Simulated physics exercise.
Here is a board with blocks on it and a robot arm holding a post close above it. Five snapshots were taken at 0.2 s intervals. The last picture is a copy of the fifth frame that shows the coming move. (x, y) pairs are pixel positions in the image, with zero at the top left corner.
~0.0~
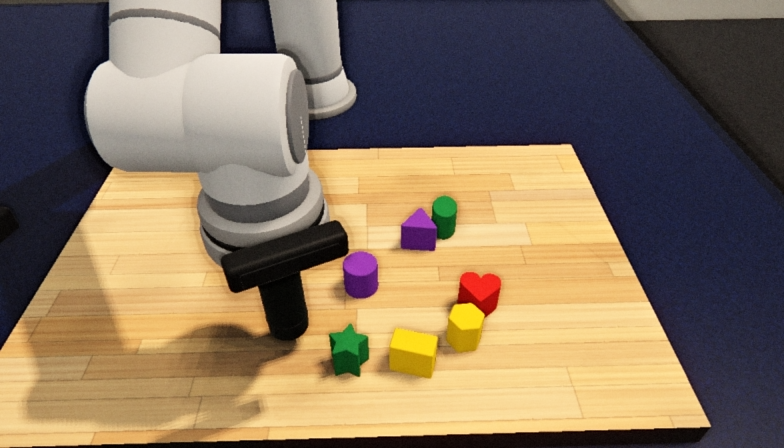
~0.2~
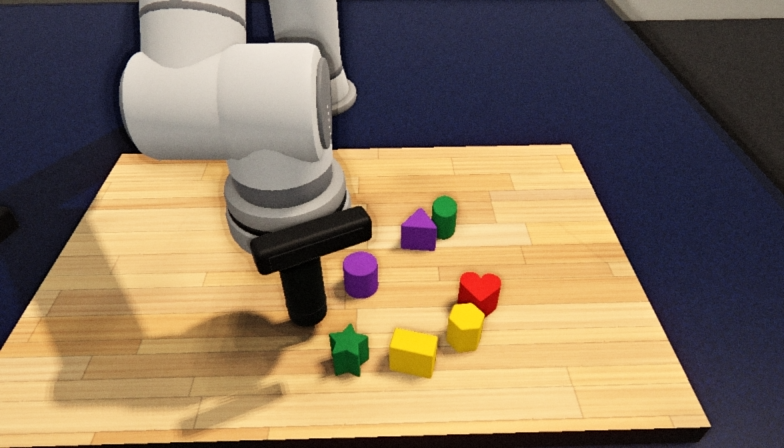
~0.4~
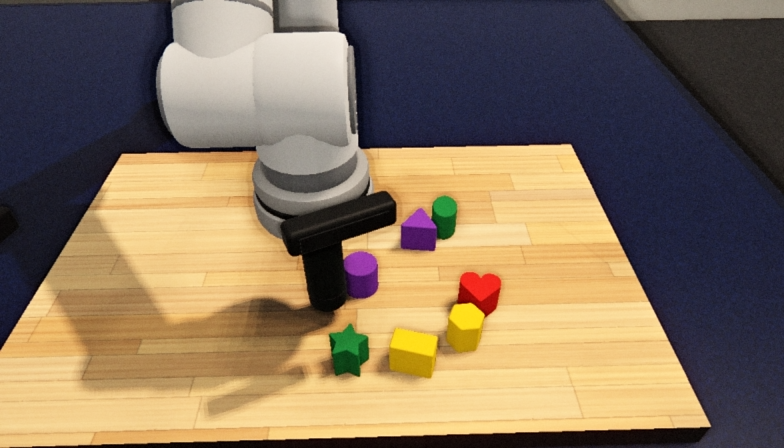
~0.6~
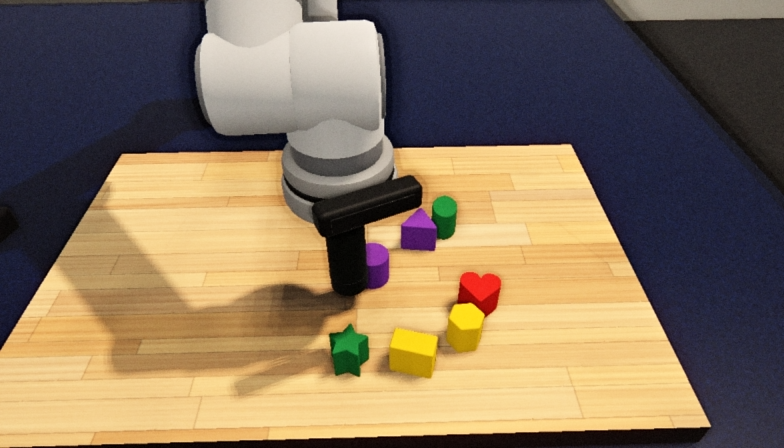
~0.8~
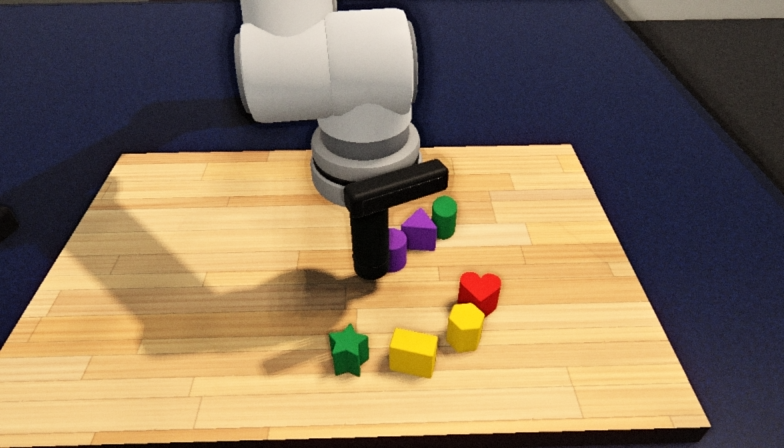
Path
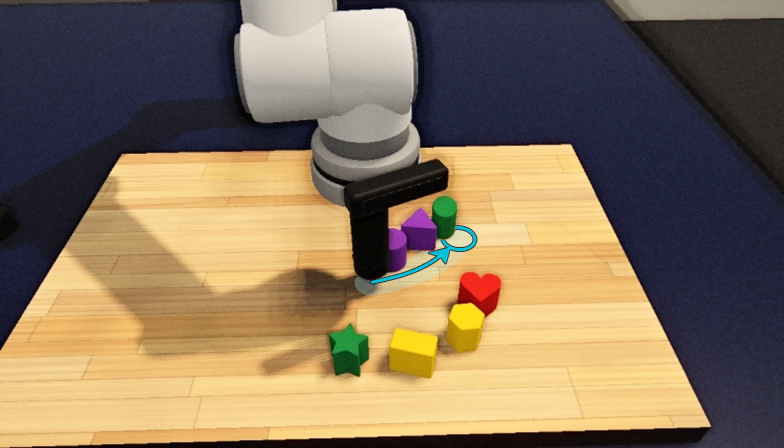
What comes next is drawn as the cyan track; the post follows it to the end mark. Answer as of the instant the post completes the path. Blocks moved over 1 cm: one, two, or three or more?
My prediction: No fewer than three blocks.
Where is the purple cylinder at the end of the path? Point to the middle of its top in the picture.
The middle of its top is at (411, 221).
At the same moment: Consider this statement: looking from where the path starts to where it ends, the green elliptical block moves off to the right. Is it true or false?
The statement is false.
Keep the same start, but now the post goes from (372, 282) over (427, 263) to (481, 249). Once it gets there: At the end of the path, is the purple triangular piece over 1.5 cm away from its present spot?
Yes, that is what happens.
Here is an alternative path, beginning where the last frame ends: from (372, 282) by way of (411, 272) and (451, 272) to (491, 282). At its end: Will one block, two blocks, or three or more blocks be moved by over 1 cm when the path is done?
Blocks displaced: 2.
Path on the board, from (372, 282) via (408, 273) and (438, 258), ending at (459, 238).
What follows on the original path. One third of the way, post at (409, 259); purple cylinder at (405, 226); purple triangular piece at (420, 211), turned 35° clockwise.
Two thirds of the way, post at (439, 243); purple cylinder at (411, 221); purple triangular piece at (422, 205), turned 35° clockwise.
At the end, post at (460, 224); purple cylinder at (411, 221); purple triangular piece at (422, 205), turned 35° clockwise; green elliptical block at (448, 195), turned 30° anticlockwise; red heart in place.
